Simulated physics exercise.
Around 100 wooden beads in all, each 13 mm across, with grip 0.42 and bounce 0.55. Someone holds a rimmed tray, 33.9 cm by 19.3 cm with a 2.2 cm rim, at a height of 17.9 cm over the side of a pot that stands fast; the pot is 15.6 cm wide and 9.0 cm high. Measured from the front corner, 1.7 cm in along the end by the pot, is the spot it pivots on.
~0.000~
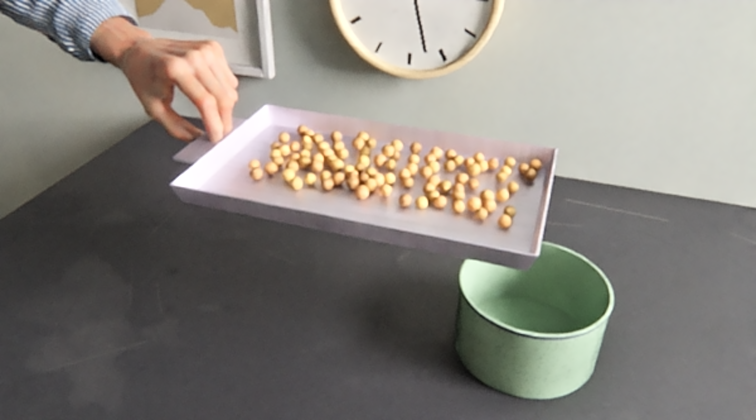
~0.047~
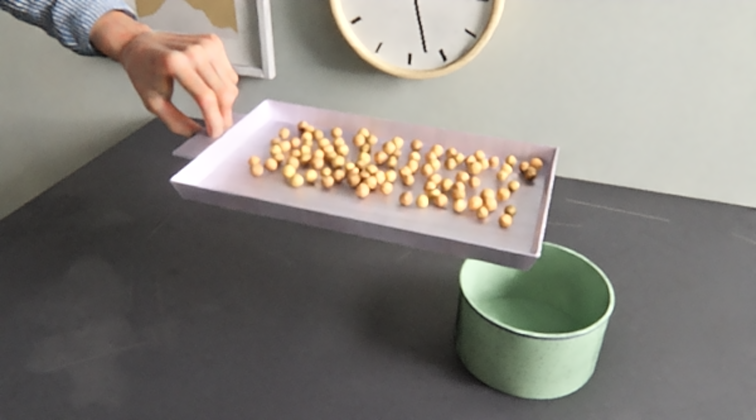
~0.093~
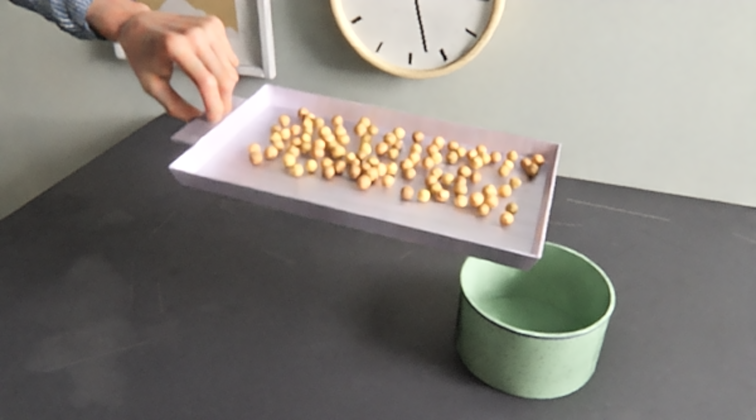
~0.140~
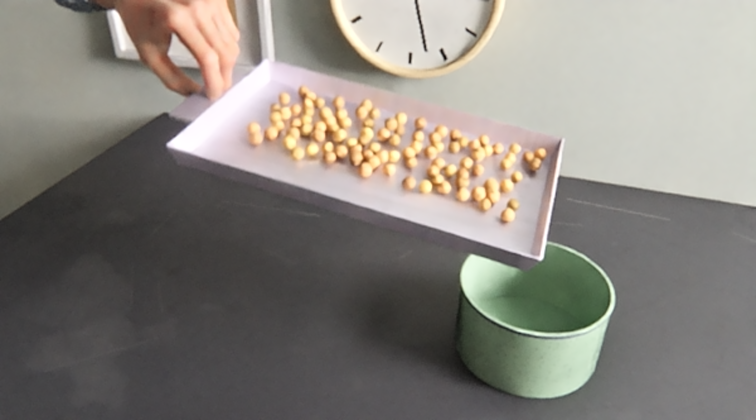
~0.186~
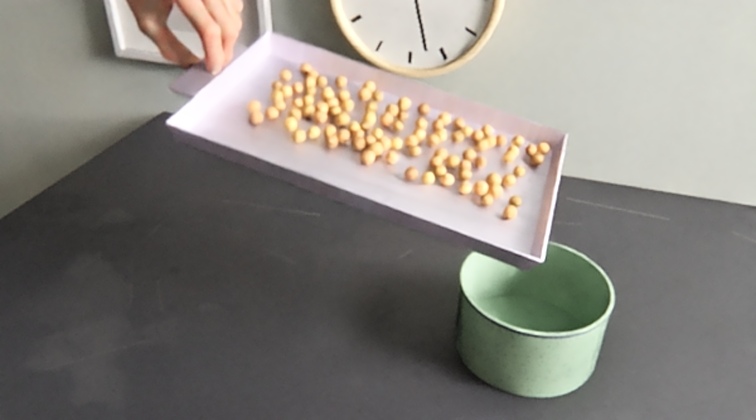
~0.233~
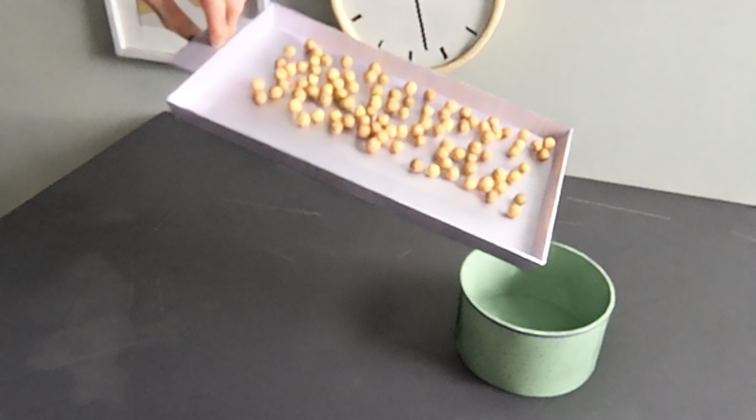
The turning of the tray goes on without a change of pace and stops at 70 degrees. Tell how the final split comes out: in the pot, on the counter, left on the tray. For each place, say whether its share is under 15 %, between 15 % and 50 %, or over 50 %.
One by one: Pot: I expect only a trickle of the load; counter: I expect more than half of the load; left on the tray: I expect a decent chunk of the load.
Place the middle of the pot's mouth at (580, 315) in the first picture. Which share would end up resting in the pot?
About 25 per cent.
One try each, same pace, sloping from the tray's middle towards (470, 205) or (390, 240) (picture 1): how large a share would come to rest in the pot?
I'd put it at roughly 20 per cent for the first tilt and roughly 0 per cent for the second.
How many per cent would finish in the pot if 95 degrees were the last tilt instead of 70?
Around 0 %, I reckon.
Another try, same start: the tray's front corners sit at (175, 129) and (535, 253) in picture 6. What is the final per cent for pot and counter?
In the pot: 0 per cent; on the counter: 75 per cent.
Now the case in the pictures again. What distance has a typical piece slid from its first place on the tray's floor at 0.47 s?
Around 7 centimetres.
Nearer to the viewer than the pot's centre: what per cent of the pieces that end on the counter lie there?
100 %.
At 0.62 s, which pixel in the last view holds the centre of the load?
Look about (537, 205) in the last view.
Then, at 0.47 s, tilt 45 degrees; the tray holds 100 %, the pot 0 %.
After 0.62 s, tilt 62 degrees; the tray holds 100 %, the pot 0 %.
After 0.90 s, tilt 70 degrees; the tray holds 40 %, the pot 0 %.
In the end, at 2.2 s, pot 0 %, counter 75 %, tray 25 %.
